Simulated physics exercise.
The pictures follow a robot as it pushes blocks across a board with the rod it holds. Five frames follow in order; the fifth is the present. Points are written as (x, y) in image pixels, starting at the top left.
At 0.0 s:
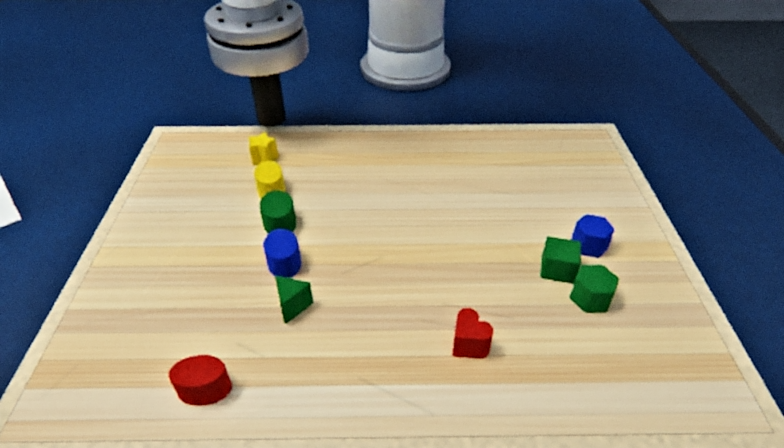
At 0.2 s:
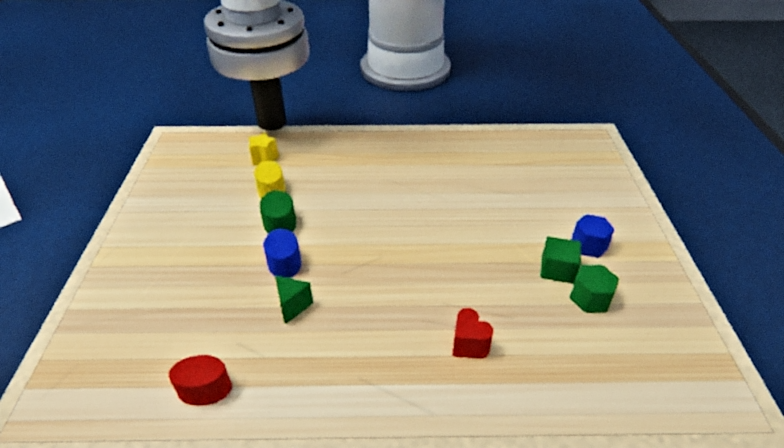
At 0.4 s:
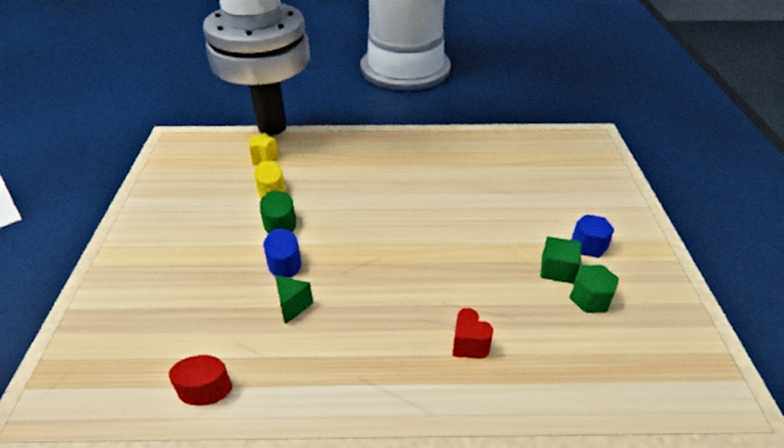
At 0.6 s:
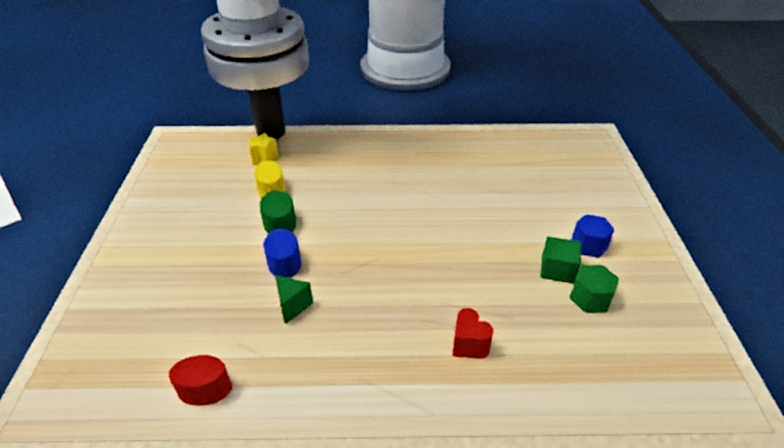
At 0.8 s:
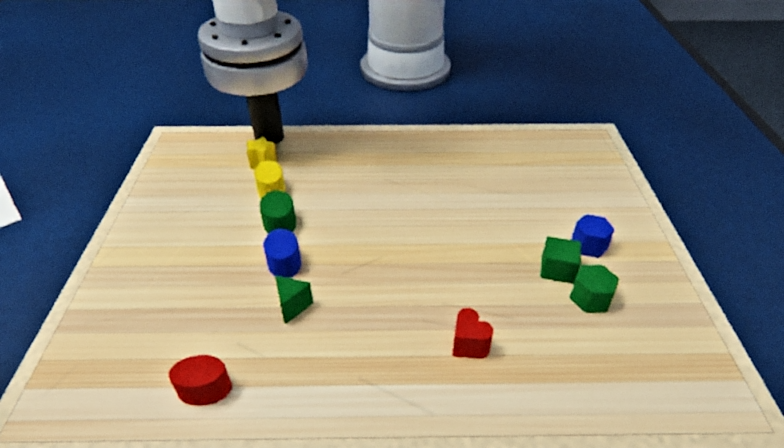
Robot arm's dark rod moving slowly down to a yellow star and nudging it slightly, other coloured blocks staying still on a wooden board.
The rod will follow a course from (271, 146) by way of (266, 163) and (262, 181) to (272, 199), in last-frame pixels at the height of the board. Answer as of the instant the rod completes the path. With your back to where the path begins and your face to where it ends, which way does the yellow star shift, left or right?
With start-to-end as forward, it shifts right.
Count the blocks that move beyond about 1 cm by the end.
My prediction: No fewer than three blocks.
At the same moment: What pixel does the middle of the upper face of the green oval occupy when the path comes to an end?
Located at (291, 216).
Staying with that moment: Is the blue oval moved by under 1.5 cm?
Yes - that is the case.
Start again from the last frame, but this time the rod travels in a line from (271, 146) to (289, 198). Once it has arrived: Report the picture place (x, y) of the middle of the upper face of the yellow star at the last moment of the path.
The middle of its top is at (250, 162).
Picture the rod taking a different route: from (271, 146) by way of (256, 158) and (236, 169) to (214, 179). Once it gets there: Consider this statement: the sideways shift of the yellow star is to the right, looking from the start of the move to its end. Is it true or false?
Verdict: False.
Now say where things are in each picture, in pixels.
In the first picture, rod's lower end (272, 119); yellow star (261, 140); yellow oval (268, 171); green oval (276, 203); blue oval (280, 243).
In the second picture, rod (272, 123); blocks still.
In the third picture, rod (272, 128); blocks still.
In the fourth picture, rod (271, 133); blocks still.
In the fifth picture, rod (270, 138); yellow star (259, 144); yellow oval (268, 171); green oval (276, 203); blue oval (280, 243).
What follows on the original path. One third of the way, rod (264, 155); yellow star (249, 161).
Two thirds of the way, rod (260, 173); yellow star (237, 175); yellow oval (270, 181), turned 15° anticlockwise; green oval (277, 206).
At the end, rod (270, 190); yellow star (235, 181), turned 25° clockwise; yellow oval (293, 193), turned 55° anticlockwise; green oval (291, 216), turned 60° clockwise; blue oval still.
